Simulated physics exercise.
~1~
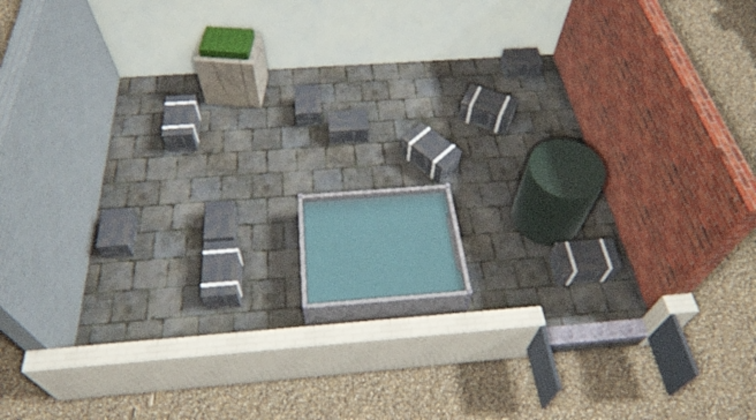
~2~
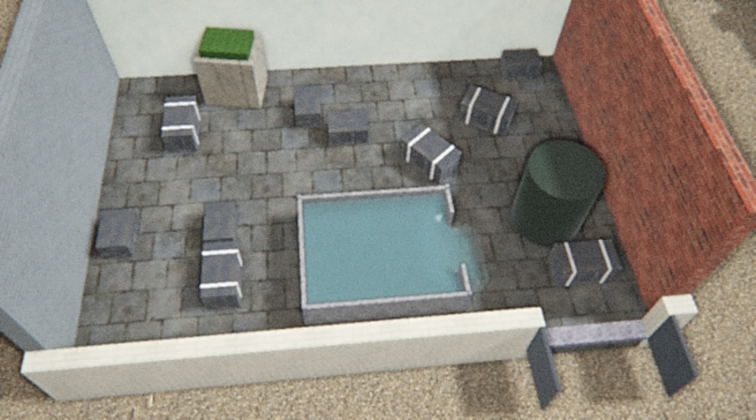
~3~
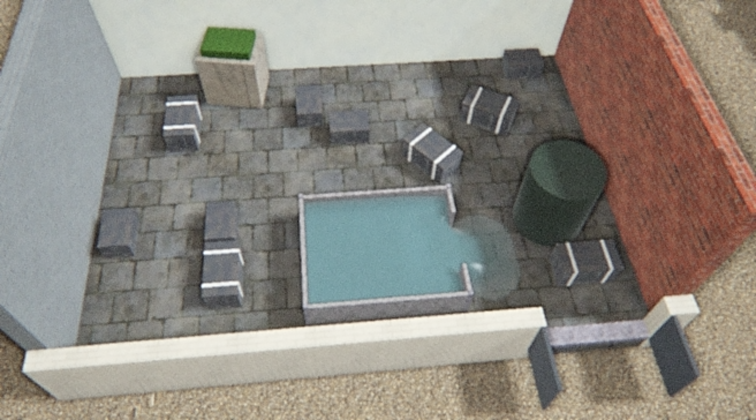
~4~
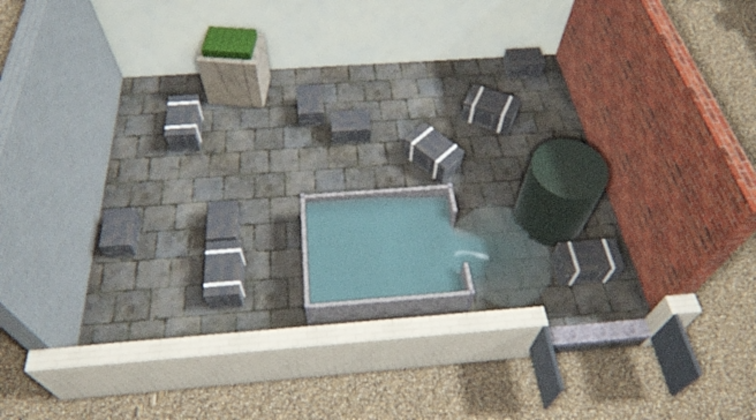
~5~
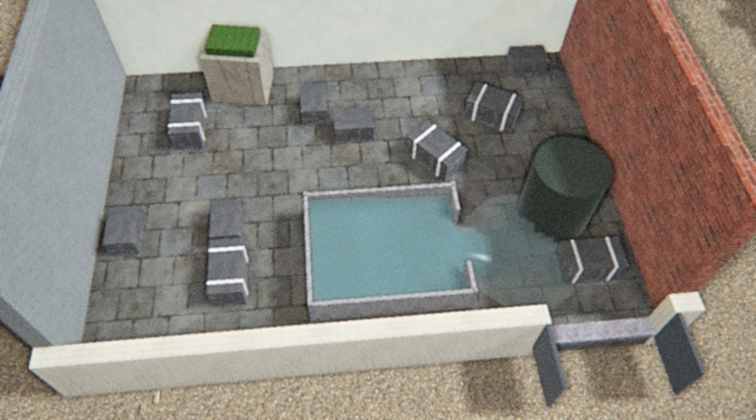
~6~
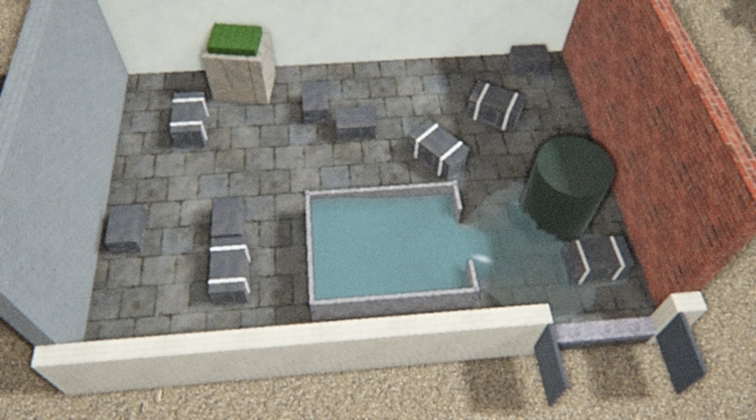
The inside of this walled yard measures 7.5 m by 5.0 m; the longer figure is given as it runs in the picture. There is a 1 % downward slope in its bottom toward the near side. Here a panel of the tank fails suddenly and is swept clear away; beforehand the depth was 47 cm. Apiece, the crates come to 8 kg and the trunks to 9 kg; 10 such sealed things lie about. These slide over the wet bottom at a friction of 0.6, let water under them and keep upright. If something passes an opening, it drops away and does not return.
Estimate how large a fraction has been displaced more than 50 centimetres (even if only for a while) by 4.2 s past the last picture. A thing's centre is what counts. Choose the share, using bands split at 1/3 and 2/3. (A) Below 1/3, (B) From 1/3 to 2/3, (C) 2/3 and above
Option A: Below 1/3.
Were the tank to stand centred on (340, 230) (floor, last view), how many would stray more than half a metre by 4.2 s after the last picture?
Then 2 of them would.
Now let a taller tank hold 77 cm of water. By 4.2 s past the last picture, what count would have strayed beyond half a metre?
The count would be 3.
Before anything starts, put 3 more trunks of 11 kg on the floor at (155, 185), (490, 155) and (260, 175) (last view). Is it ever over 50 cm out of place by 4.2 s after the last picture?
In that order: Under, past it, under.
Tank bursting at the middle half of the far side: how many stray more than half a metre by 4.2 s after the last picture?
Count: 6.
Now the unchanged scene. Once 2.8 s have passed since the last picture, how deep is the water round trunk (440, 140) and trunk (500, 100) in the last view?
First roughly 1 cm, second roughly 3 cm.
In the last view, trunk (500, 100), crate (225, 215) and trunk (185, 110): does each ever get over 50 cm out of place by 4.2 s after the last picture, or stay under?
Beyond the mark, within the mark, within the mark.
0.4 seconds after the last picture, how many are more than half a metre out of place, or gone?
I make it 0.
Then, 0.4 s after the last picture 0 of 10 are over 50 cm from their spots; 0 afloat.
Then, 1.5 s after the last picture 1 of 10 are over 50 cm from their spots; 1 afloat.
Then, 2.8 s after the last picture 2 of 10 are over 50 cm from their spots; 1 afloat.
Then, 4.2 s after the last picture 2 of 10 are over 50 cm from their spots, and 2 have been at some point; 3 afloat.
